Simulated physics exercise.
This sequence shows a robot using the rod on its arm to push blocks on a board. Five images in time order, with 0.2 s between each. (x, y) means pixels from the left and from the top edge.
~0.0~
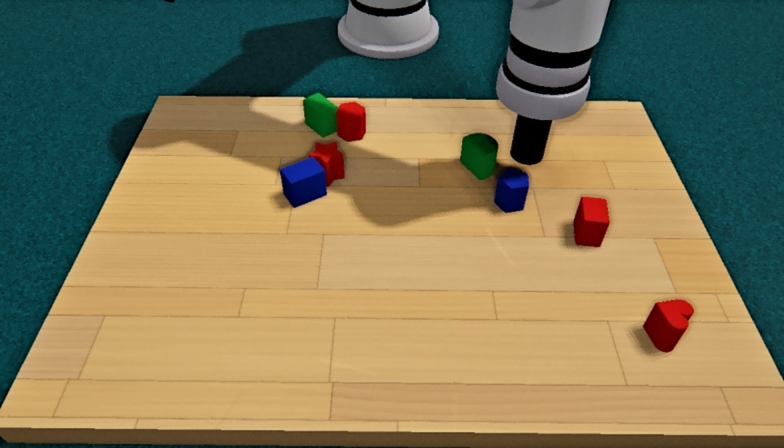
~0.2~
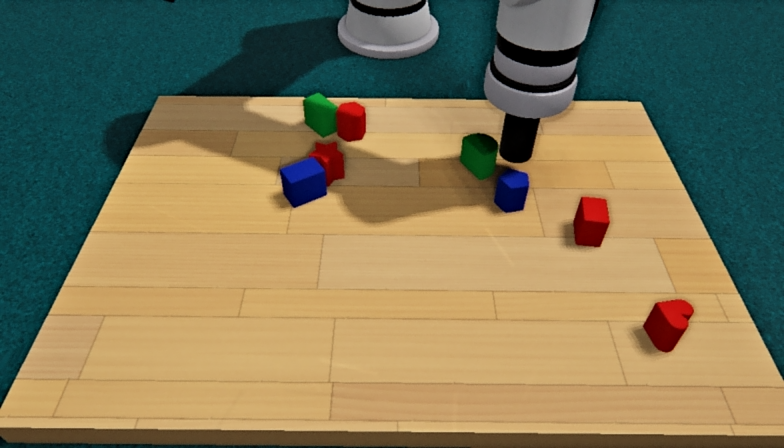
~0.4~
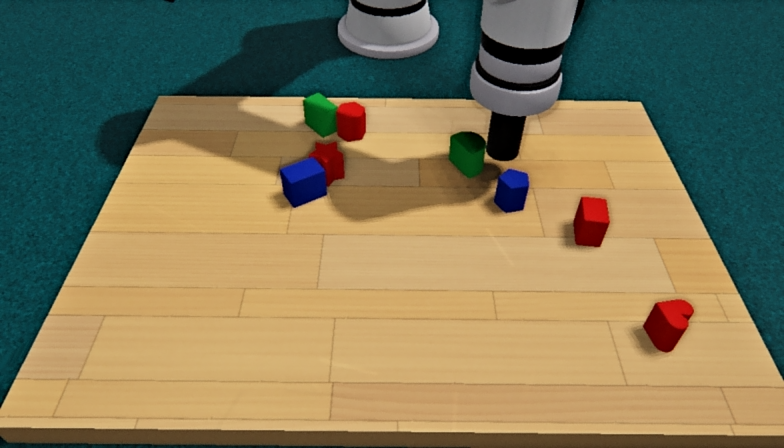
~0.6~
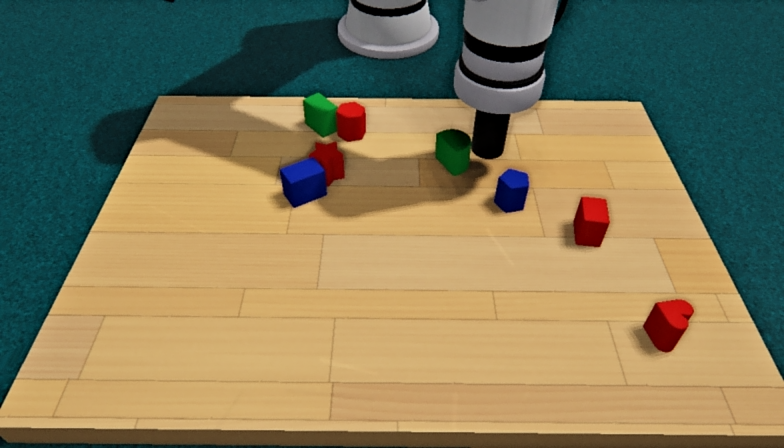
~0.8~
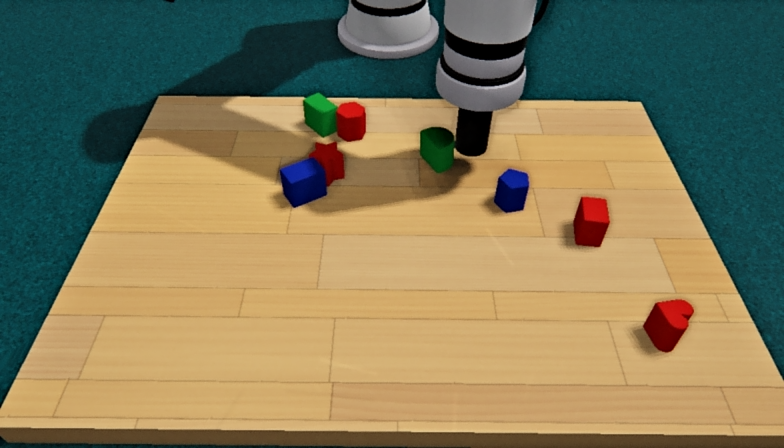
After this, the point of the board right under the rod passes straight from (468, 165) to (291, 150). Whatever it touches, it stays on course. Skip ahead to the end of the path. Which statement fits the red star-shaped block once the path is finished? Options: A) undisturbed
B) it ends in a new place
The correct letter is A.
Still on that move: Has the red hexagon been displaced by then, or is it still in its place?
It is shifted.
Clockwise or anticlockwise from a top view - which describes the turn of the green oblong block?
The sense of turning is anti-clockwise.
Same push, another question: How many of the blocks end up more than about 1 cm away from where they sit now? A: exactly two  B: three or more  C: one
B
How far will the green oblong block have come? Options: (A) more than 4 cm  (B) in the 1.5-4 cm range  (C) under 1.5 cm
B (in the 1.5-4 cm range)
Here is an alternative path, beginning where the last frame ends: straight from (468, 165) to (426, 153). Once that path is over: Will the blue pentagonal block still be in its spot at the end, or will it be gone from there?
That block stays.
What follows on the original path. One third of the way, rod (408, 141); green D-shaped block (381, 125), turned 35° clockwise.
Two thirds of the way, rod (348, 136); green oblong block (315, 97), turned 45° anticlockwise; red hexagon (346, 98), turned 25° clockwise; green D-shaped block (342, 112).
At the end, rod (289, 132); green oblong block (315, 94), turned 65° anticlockwise; red star-shaped block in place; red hexagon (346, 96), turned 45° clockwise; green D-shaped block (323, 109), turned 195° clockwise.
